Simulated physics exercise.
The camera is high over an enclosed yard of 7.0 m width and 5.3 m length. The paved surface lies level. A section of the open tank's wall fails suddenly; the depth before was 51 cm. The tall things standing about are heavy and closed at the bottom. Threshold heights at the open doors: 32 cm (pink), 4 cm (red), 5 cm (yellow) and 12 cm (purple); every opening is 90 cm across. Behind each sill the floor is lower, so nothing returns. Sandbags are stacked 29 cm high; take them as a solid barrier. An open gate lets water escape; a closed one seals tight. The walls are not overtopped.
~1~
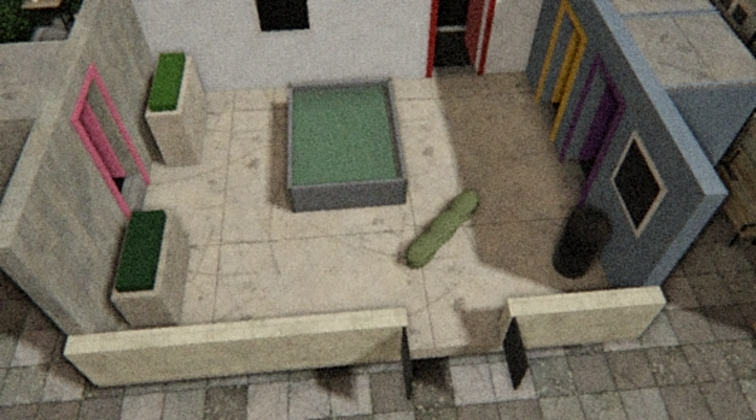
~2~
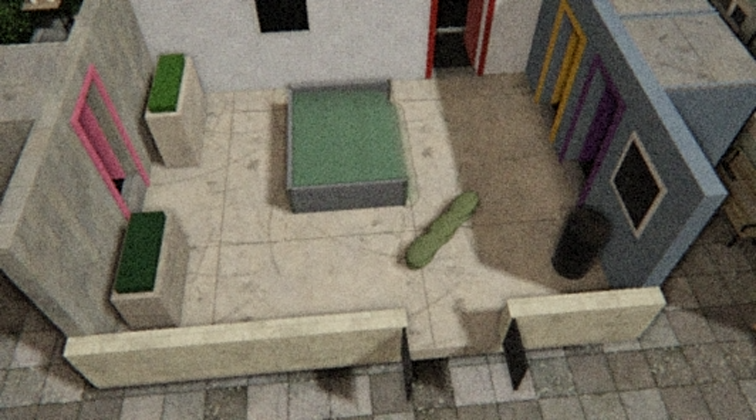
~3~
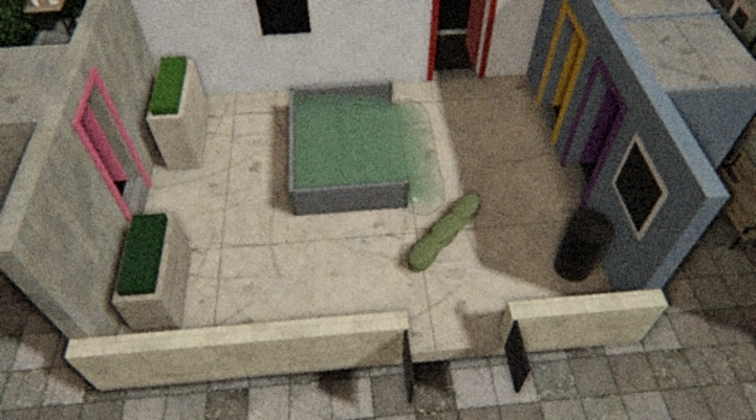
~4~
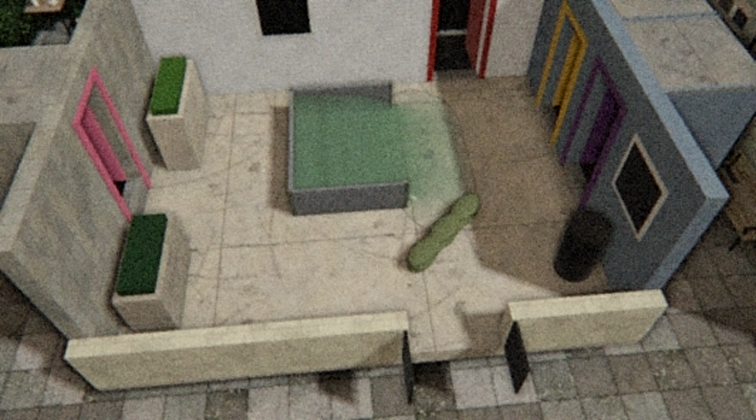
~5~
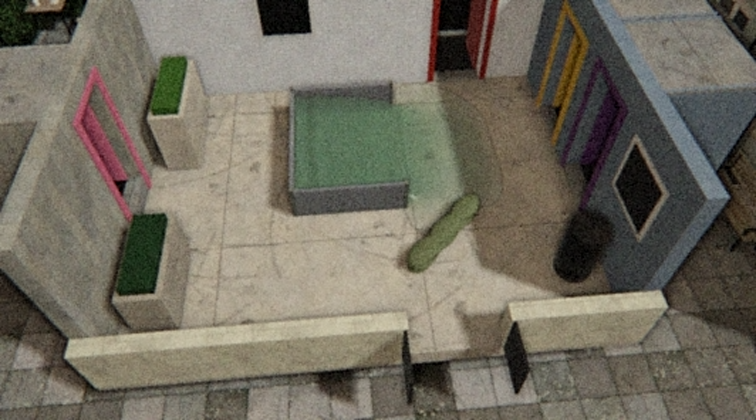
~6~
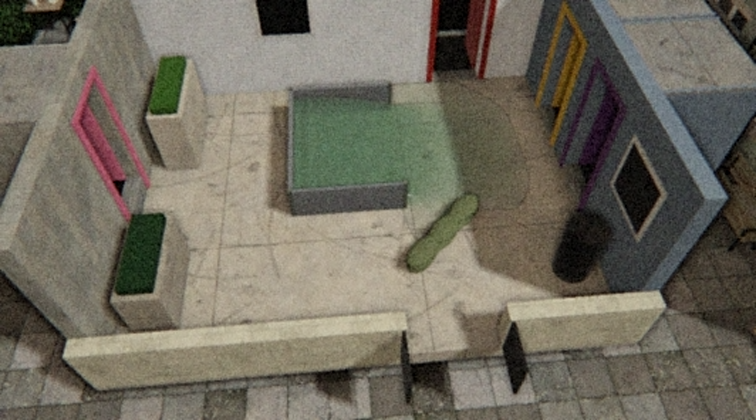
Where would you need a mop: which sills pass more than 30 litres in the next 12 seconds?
The water let in: At the pink door it keeps below the limit; at the red door it goes over the limit; at the yellow door it passes the limit; at the purple door it goes over the limit.
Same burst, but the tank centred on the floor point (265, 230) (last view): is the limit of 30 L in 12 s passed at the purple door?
Then: Purple under.
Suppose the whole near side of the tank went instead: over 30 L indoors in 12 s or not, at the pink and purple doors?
Then: Pink under, purple not over.
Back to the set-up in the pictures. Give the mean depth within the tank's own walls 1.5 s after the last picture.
Roughly 15 cm on average.
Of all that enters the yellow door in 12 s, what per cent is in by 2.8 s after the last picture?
About 80 per cent.
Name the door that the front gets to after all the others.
It is the pink one.
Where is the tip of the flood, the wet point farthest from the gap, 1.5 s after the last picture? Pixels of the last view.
Near (606, 297).
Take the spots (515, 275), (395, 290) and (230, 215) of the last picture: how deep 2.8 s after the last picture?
About 3, 0 and 0 cm.
Then, 0.7 s after the last picture water covers 30 % of the floor and is deepest (31 cm) near (547, 145); pink door not reached, red door 9 cm at the sill, 1 L in, yellow door 15 cm at the sill, 34 L in, purple door 23 cm at the sill, 5 L in.
Then, 1.5 s after the last picture water covers 35 % of the floor and is deepest (29 cm) near (553, 160); pink door not reached, red door 9 cm at the sill, 16 L in, yellow door 26 cm at the sill, 142 L in, purple door 26 cm at the sill, 51 L in.
Then, 2.8 s after the last picture water covers 40 % of the floor and is deepest (20 cm) near (574, 246); pink door not reached, red door 12 cm at the sill, 42 L in, yellow door 18 cm at the sill, 290 L in, purple door 16 cm at the sill, 102 L in.
Then, 6.3 s after the last picture water covers 70 % of the floor and is deepest (10 cm) near (538, 326); pink door not reached, red door 7 cm at the sill, 115 L in, yellow door 6 cm at the sill, 360 L in, purple door 7 cm at the sill, 109 L in.
Then, 11.3 s after the last picture water covers 95 % of the floor and is deepest (6 cm) near (112, 362); pink door 4 cm at the sill, 0 L in, red door 4 cm at the sill, 123 L in, yellow door 4 cm at the sill, 362 L in, purple door 4 cm at the sill, 109 L in.
